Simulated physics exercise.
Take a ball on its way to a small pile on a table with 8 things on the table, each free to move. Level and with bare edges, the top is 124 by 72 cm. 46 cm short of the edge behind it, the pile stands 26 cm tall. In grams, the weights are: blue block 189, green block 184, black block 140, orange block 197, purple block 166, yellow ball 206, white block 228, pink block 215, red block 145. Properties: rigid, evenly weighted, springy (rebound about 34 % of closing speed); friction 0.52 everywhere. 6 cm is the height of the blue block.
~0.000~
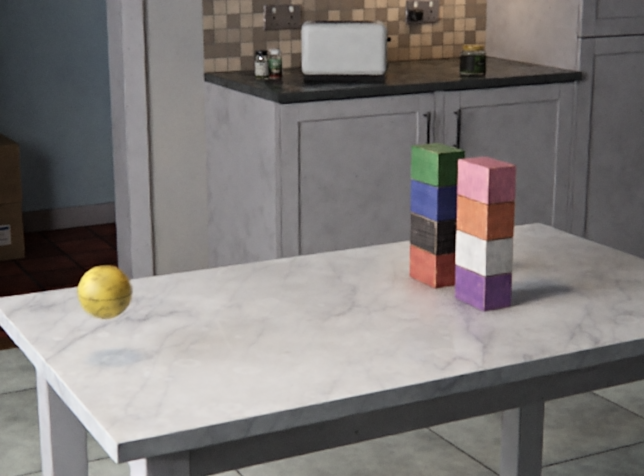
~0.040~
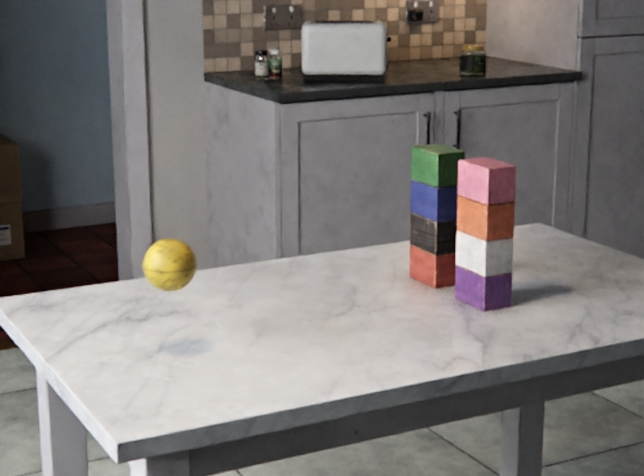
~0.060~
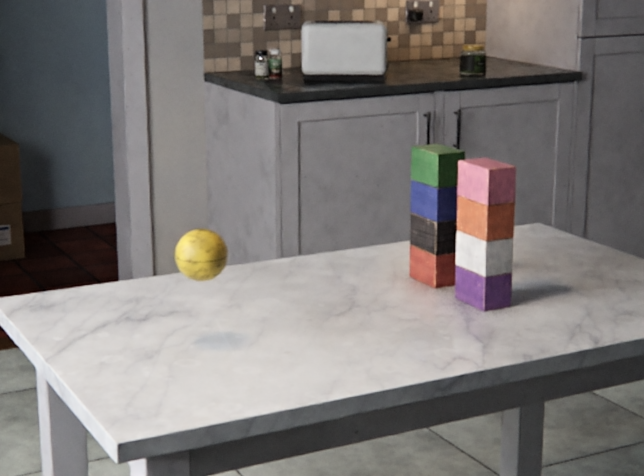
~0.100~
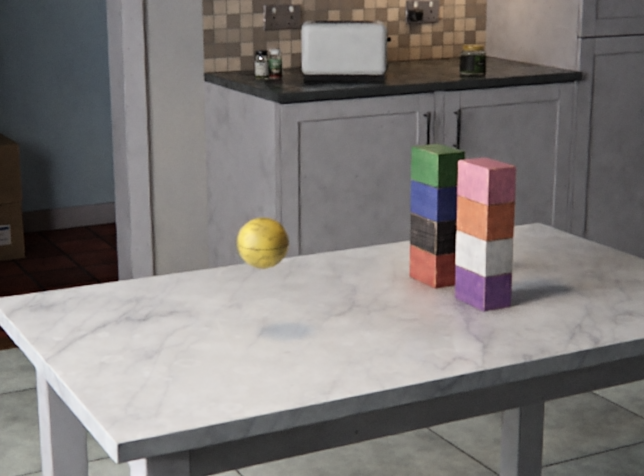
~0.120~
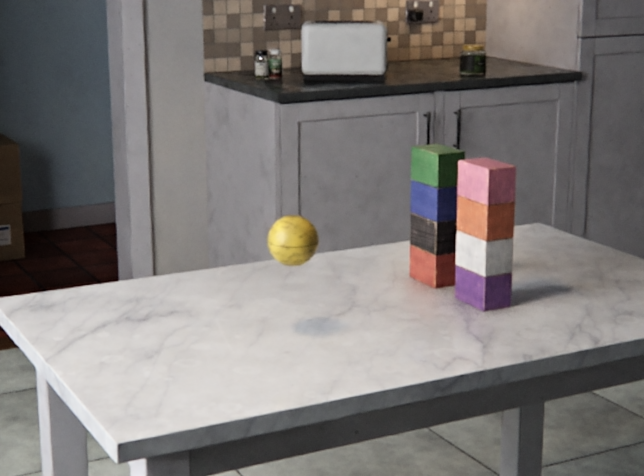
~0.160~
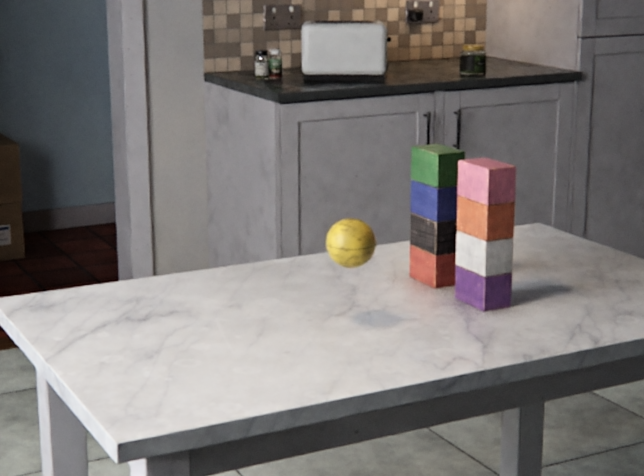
In a kitchen, a yellow ball moving rightward through the air above a marble table toward two stacks of colourful blocks.
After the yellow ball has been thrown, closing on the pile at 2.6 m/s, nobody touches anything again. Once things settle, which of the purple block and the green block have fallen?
The purple block has not fallen. The green block has not fallen.
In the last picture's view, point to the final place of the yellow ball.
Around pixel (481, 302).
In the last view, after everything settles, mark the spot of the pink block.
About (453, 347).
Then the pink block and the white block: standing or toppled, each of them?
Well, the pink block tumbles down, and the white block holds steady.
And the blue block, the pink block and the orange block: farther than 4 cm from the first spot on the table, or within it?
First, the blue block stays in its position; second, the pink block is moved away; third, the orange block is moved away.
After 0.36 s, yellow ball near (467, 291); purple block moved 5 cm near (506, 280); orange block 22° off upright; pink block 22° off upright.
After 0.76 s, yellow ball near (484, 297); purple block moved 6 cm near (507, 281); pink block on its side; orange block 51° off upright.
In the end (1.4 s), toppled on the table, pink block; not toppled but over 4 cm from the start, orange block, purple block and white block; the other 4 under 4 cm from the start. At the end, from the last picture's camera, purple block near (507, 281), green block near (438, 165).
